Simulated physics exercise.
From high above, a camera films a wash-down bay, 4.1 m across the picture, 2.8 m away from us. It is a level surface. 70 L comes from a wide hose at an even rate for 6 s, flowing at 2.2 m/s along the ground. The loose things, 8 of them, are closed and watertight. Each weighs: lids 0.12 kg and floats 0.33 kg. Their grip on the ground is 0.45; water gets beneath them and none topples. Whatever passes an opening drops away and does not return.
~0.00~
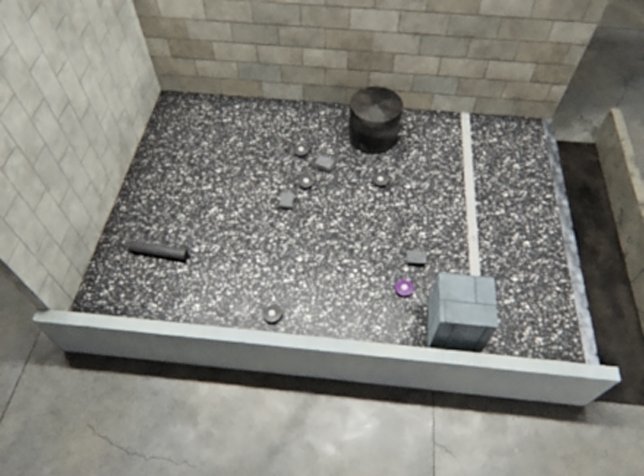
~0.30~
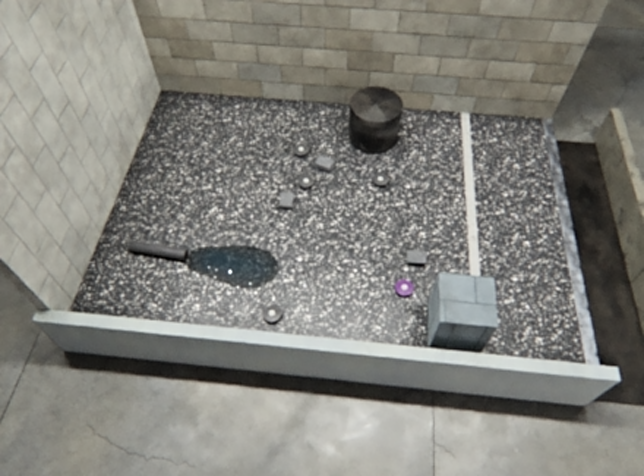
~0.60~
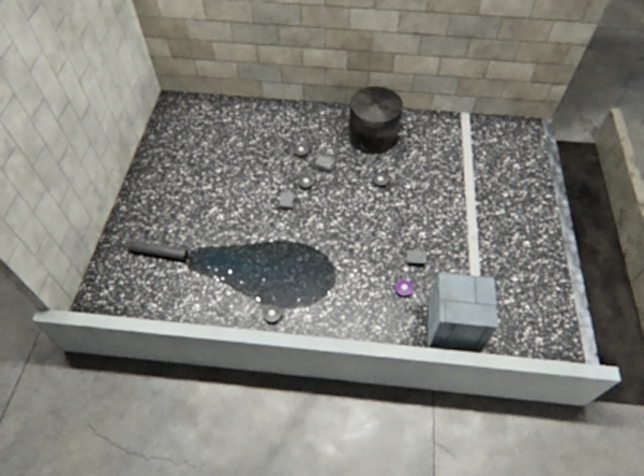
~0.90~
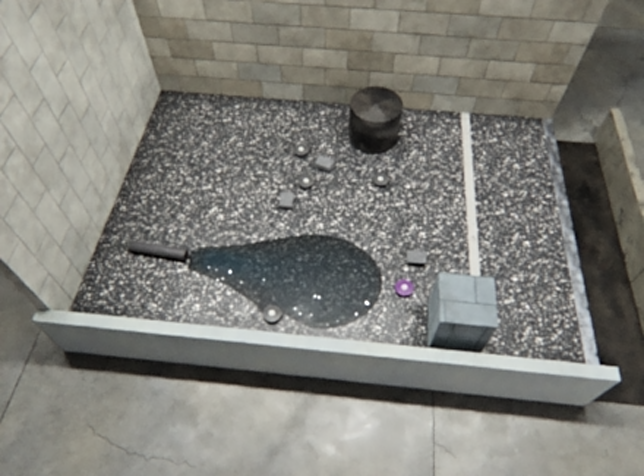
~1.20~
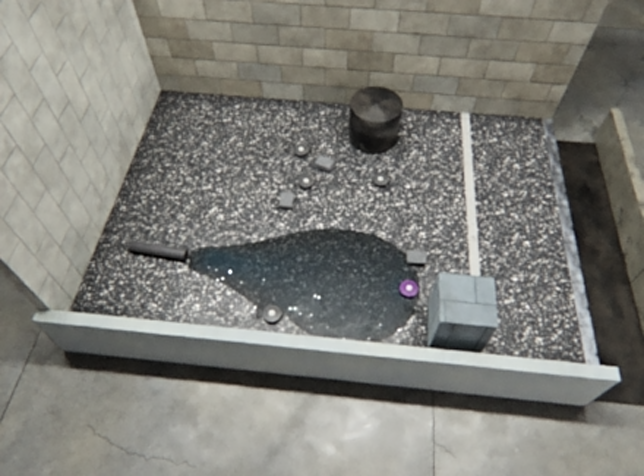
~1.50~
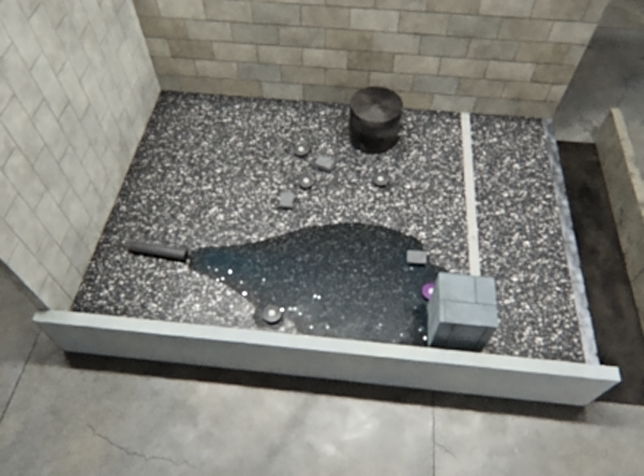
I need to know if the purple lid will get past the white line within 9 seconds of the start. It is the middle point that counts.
It goes beyond it.
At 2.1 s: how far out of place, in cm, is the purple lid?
60 cm or so by then.
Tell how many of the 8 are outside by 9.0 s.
That makes 1 by then.
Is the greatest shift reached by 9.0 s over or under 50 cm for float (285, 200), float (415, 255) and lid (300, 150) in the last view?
Result by item: Stays closer; goes farther; stays closer.
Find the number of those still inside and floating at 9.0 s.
At that time the total is 0.
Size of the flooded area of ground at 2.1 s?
Roughly 2.0 m2.
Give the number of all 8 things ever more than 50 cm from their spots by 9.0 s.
3.
After 2.1 s the purple lid is near (487, 298), 0.7 m from its start, aground; 1 of 8 are over the mark; 0 afloat.
After 4.0 s the purple lid is near (569, 321), 1.3 m from its start, aground; 1 of 8 are over the mark; 0 afloat.
After 6.3 s the purple lid has gone out; 2 of 8 are over the mark; 1 afloat.
After 9.0 s the purple lid has gone out; 2 of 8 are over the mark; 0 afloat.
